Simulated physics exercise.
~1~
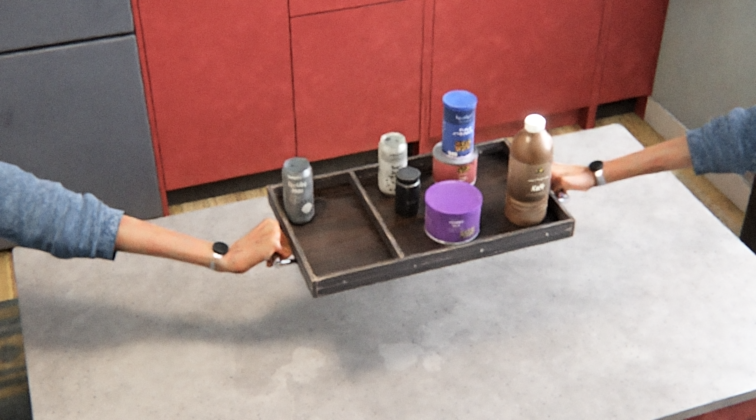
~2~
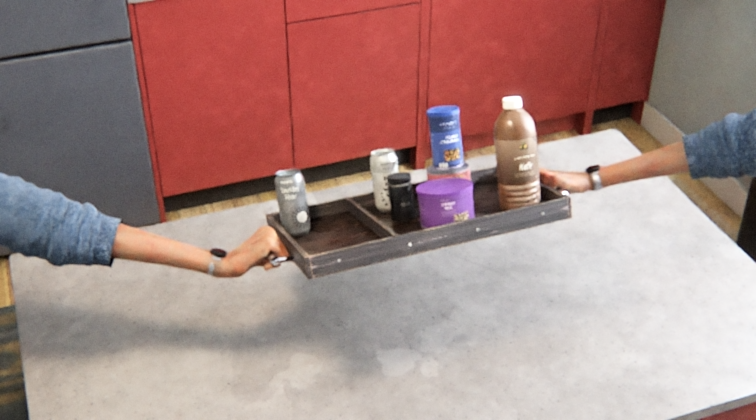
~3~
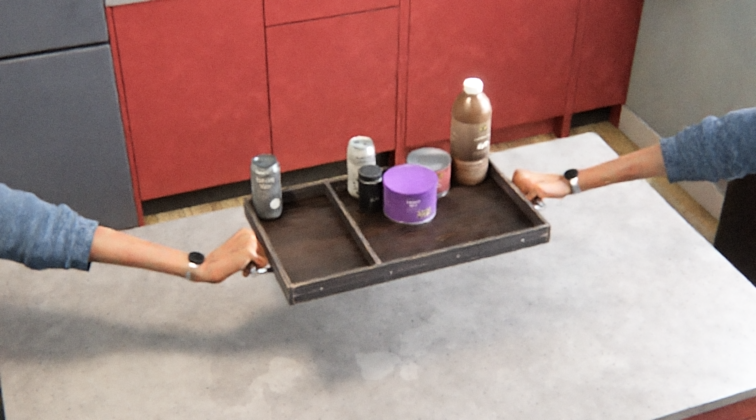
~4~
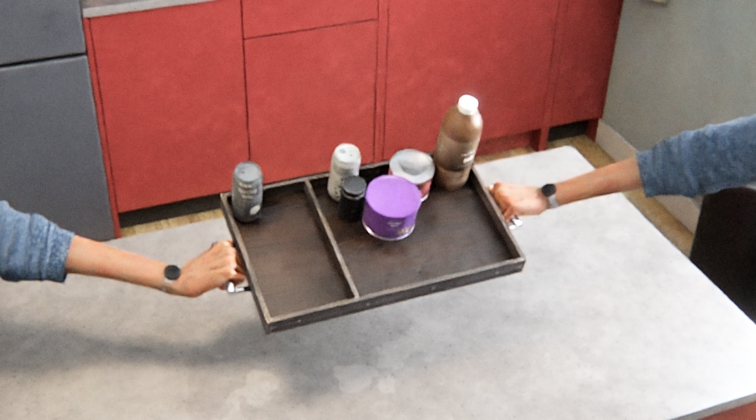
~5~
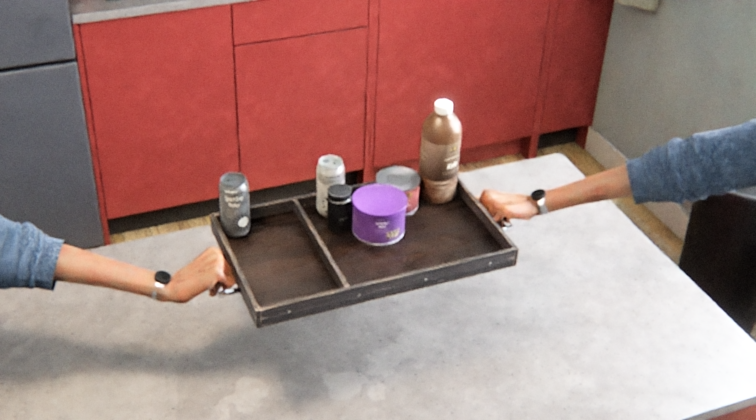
Two hands in blue sleeves hold a dark wooden tray by its ends above a pale grey table, seen from slightly above with red cabinets behind. A grey can stands in the left section, while a white can, black shaker, purple tub, red tub, blue tin and tall brown bottle stand to the right of the cross bar. The hands tip the far edge down, and the things lean. The blue tin leaves the tray as the others slide a little. The near edge then dips before the tray levels, with the brown bottle still upright at the far right corner.
